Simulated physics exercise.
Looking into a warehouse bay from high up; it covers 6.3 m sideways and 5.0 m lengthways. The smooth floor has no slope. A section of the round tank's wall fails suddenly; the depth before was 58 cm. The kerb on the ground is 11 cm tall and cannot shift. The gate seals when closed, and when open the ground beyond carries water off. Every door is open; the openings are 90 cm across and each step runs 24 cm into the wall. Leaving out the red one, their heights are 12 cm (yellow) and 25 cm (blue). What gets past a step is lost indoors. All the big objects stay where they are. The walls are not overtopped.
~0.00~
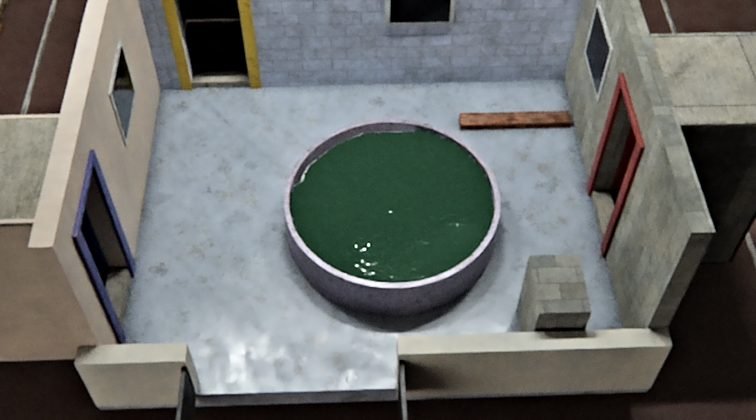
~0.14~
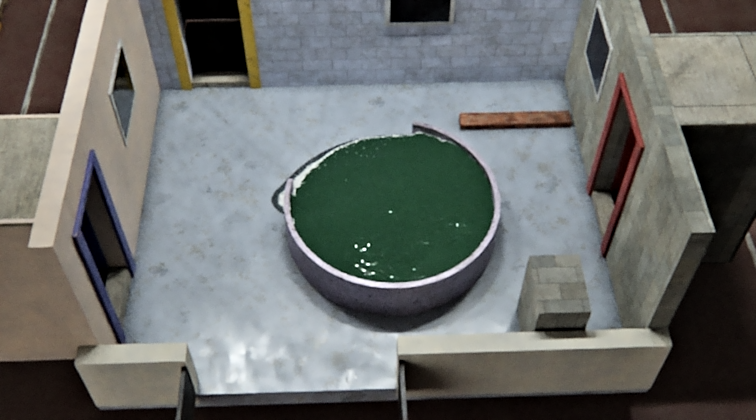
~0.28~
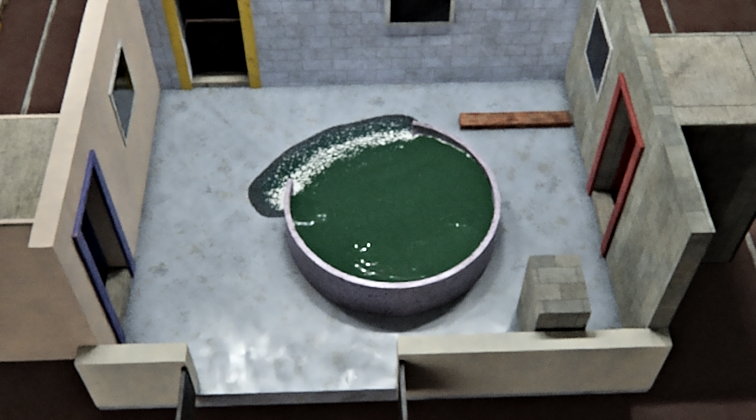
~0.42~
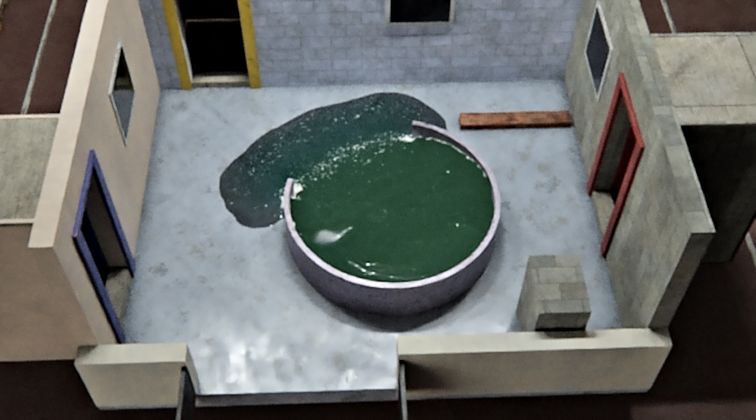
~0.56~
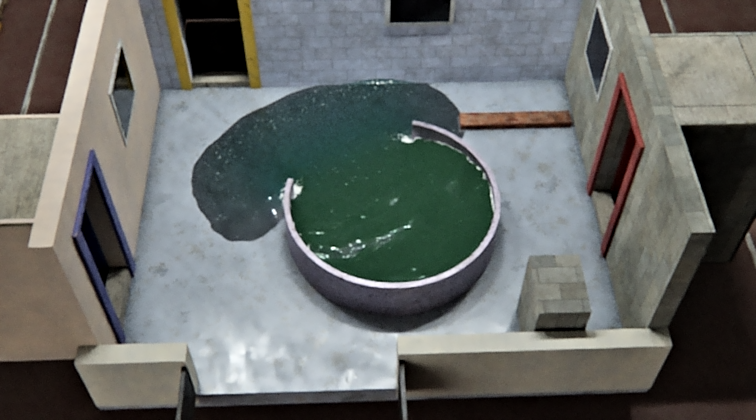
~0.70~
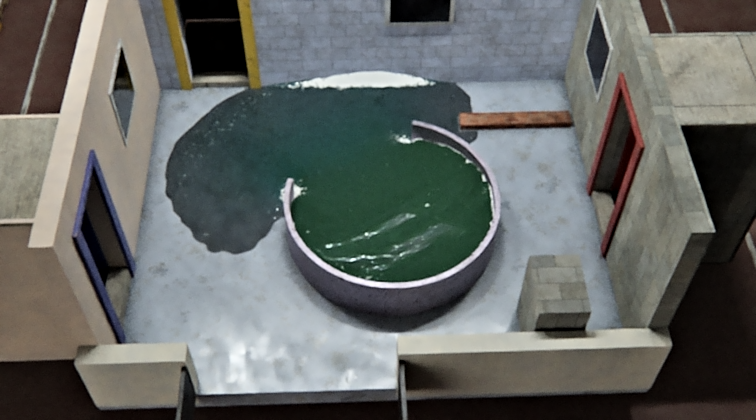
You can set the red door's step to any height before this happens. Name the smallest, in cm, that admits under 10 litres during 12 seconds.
It would have to be roughly 6.5 cm high.
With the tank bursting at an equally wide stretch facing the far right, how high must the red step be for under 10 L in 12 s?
About 20 cm.
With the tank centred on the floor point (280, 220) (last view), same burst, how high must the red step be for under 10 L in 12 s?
Then roughly 9.5 cm.
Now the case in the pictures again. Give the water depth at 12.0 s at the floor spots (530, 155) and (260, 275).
In that order: 10 and 6 cm.
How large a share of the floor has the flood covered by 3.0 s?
Some 50 per cent of it.
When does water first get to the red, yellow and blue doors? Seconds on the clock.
Arrival: Red 3.4 s, yellow 0.8 s, blue 2.4 s.
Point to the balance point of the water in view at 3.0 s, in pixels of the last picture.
Around (322, 169).
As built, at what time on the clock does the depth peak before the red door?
Near 10.0 s.
After 1.4 s water covers 35 % of the floor, deepest (41 cm) near (172, 94); it has not reached the red door.
After 3.0 s water covers 50 % of the floor, deepest (38 cm) near (170, 111); it has not reached the red door.
After 12.0 s water covers 95 % of the floor, deepest (12 cm) near (571, 155); 7 cm at the red door, 0 litres in over its 13 cm step.
At the red door as built, the water arrived by 3.4 s and peaked near 11 cm at 10.2 s.
Run again over the same 12 s with other heights there, 17 litres in over 5.5 cm, 4 litres over 7.5 cm. The limit of 10 litres is kept from about 6.5 cm up.
